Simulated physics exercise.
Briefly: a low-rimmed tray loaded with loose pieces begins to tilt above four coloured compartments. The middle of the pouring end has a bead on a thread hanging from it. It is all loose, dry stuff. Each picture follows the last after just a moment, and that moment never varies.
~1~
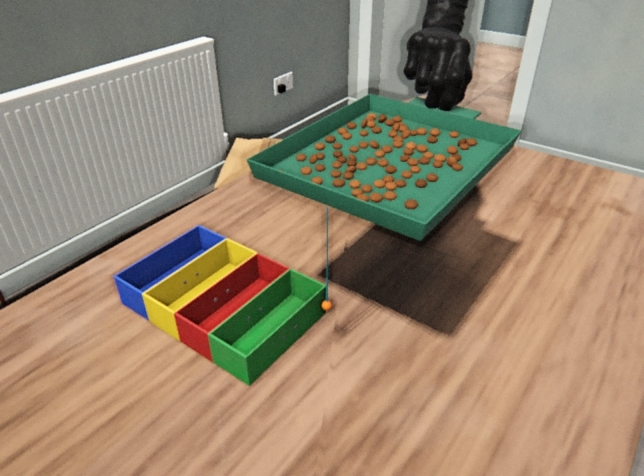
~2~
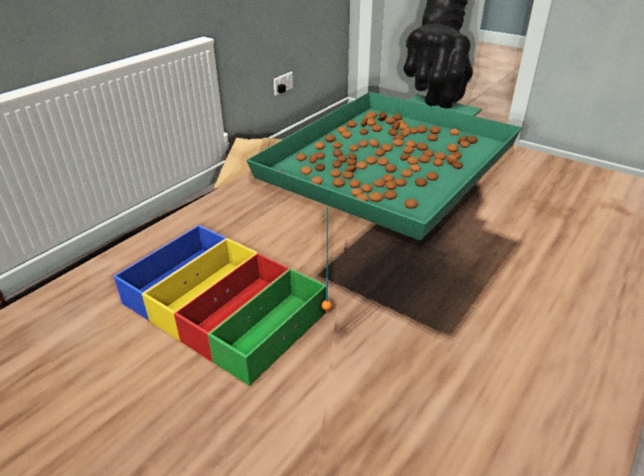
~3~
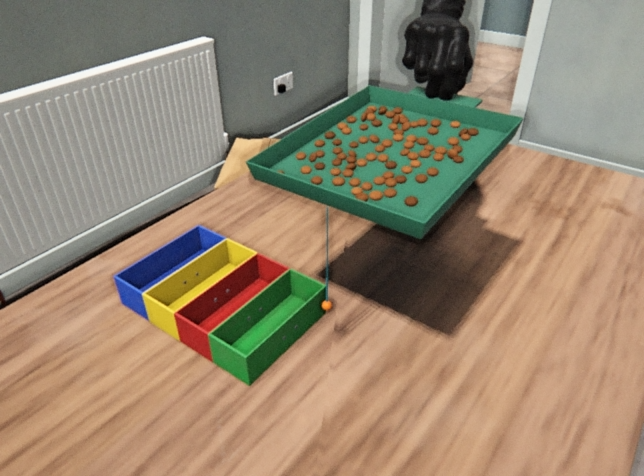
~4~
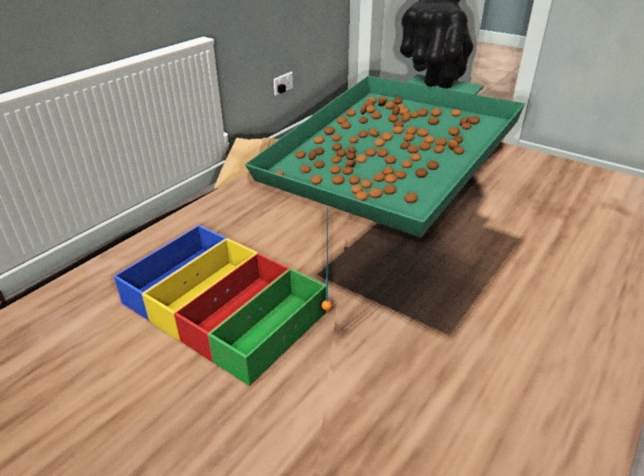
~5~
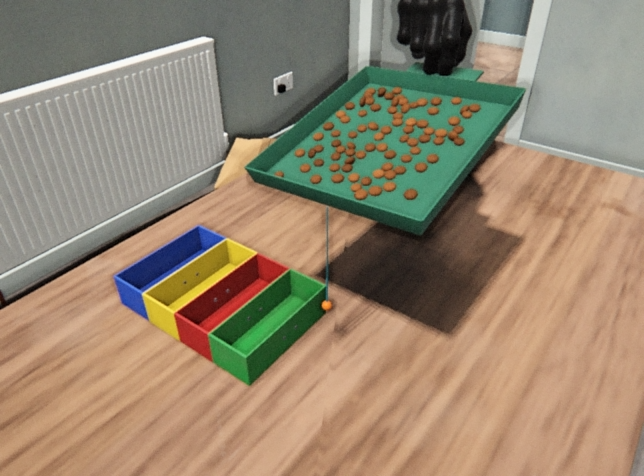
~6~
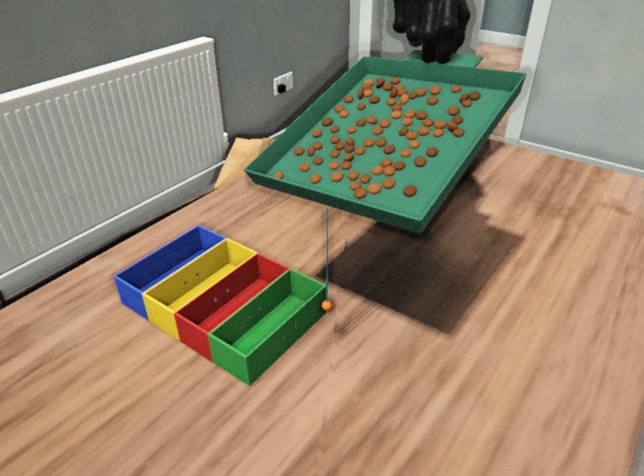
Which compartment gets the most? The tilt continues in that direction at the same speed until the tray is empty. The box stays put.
The green compartment.
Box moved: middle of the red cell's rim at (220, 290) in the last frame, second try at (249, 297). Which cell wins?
The green one, and then the cell in red.
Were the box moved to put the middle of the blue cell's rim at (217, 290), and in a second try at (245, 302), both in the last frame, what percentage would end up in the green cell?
Around 10 and around 0 per cent, in that order.
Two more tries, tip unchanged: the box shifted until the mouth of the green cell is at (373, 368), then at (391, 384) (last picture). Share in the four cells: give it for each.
100 %, 70 %.
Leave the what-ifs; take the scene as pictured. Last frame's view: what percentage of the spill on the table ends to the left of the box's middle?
About 20 per cent.
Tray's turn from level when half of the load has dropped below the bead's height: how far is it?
Around 110°, give or take.
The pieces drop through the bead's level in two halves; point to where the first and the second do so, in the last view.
The first part passes (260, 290); everything after passes (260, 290).
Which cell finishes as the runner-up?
After the leader, it is the red one.
Shortly afterwards, tray tipped steeply; all but a few on the tray; only a few falling or outside the box.
Next, tray tipped past a quarter turn; near half on the tray; a little in the green cell; a little in the red cell; near a third falling or outside the box.
Some moments later, tray tipped past a quarter turn; near half in the green cell; near a quarter in the red cell; a little falling or outside the box.
In the end, tray tipped past a quarter turn; near half in the green cell; near a quarter in the red cell; none at all in the yellow cell; none at all in the blue cell; a little outside the box.
